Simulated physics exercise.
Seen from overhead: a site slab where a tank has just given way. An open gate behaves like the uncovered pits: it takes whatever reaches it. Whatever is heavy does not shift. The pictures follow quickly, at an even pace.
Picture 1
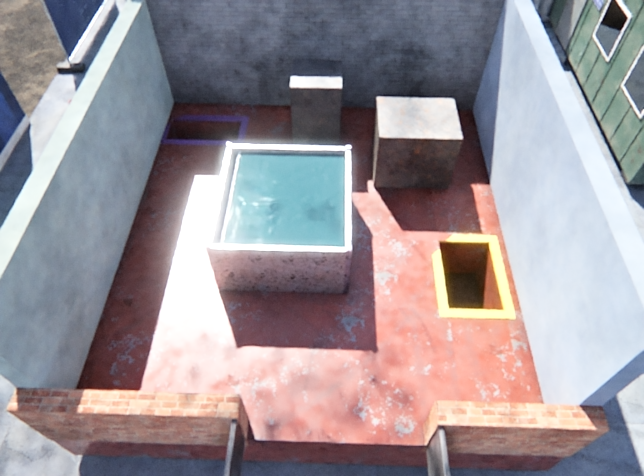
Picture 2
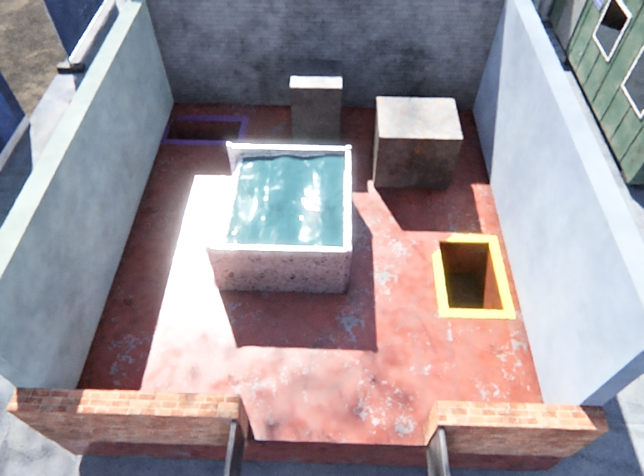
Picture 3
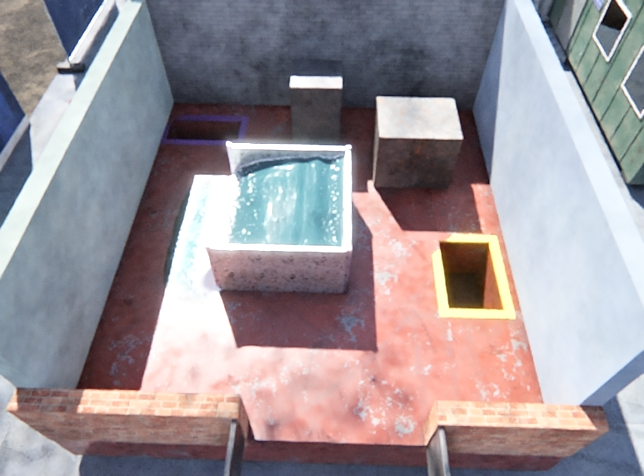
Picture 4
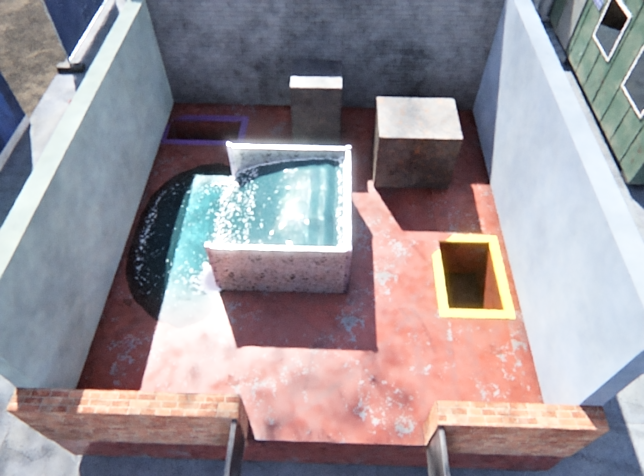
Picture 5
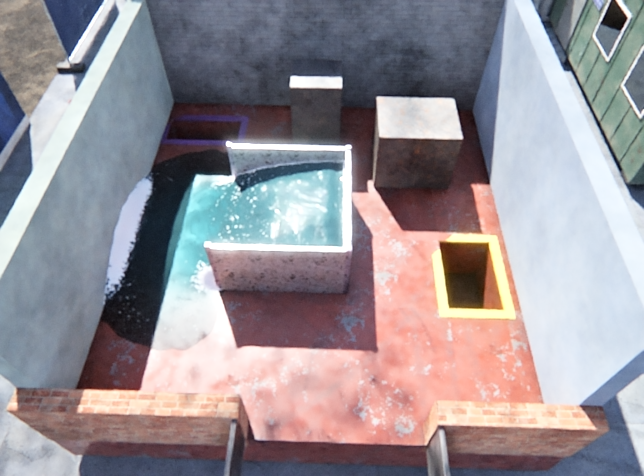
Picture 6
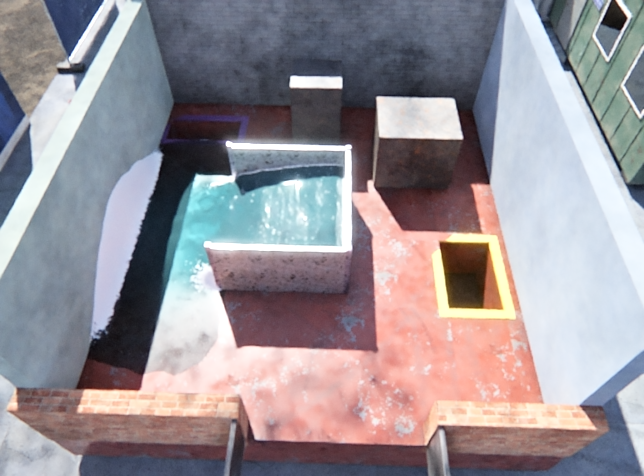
Water pours from the tank's open left side and spreads across the red floor.
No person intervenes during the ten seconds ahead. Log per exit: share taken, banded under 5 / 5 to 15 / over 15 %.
As I see it, the gate is moderately busy - draining five to fifteen per cent; the purple pit is busy - draining past fifteen per cent; the yellow pit is busy - draining past fifteen per cent.
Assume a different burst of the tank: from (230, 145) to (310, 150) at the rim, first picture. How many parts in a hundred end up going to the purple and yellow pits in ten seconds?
Purple: 55 percent; yellow: 12 percent.
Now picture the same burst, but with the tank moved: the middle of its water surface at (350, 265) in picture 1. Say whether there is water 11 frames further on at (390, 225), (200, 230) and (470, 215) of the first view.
Spot 1 unwetted, spot 2 wetted, spot 3 unwetted.
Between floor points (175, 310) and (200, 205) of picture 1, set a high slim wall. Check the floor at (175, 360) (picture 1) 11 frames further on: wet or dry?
Verdict: The spot is submerged.
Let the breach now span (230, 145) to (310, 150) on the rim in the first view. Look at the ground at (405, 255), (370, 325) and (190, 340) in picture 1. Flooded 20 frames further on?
The first would be drenched, the second drenched and the third still unwetted.
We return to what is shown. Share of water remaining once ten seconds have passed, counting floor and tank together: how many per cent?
That works out to about 36 percent.
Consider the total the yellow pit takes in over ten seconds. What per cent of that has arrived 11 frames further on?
My estimate: Close to 0 per cent.
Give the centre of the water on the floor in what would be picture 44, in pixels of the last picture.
Around (273, 275).
A moment on, water covers 25 % of the floor; the gate 0 %, the purple pit 4 %, the yellow pit 0 %.
Next, water covers 35 % of the floor; the gate 0 %, the purple pit 15 %, the yellow pit 0 %.
Then, water covers 65 % of the floor; the gate 1 %, the purple pit 26 %, the yellow pit 1 %.
Later, water covers 70 % of the floor; the gate 5 %, the purple pit 34 %, the yellow pit 9 %.
In the end, water covers 75 % of the floor; the gate 9 %, the purple pit 38 %, the yellow pit 18 %.
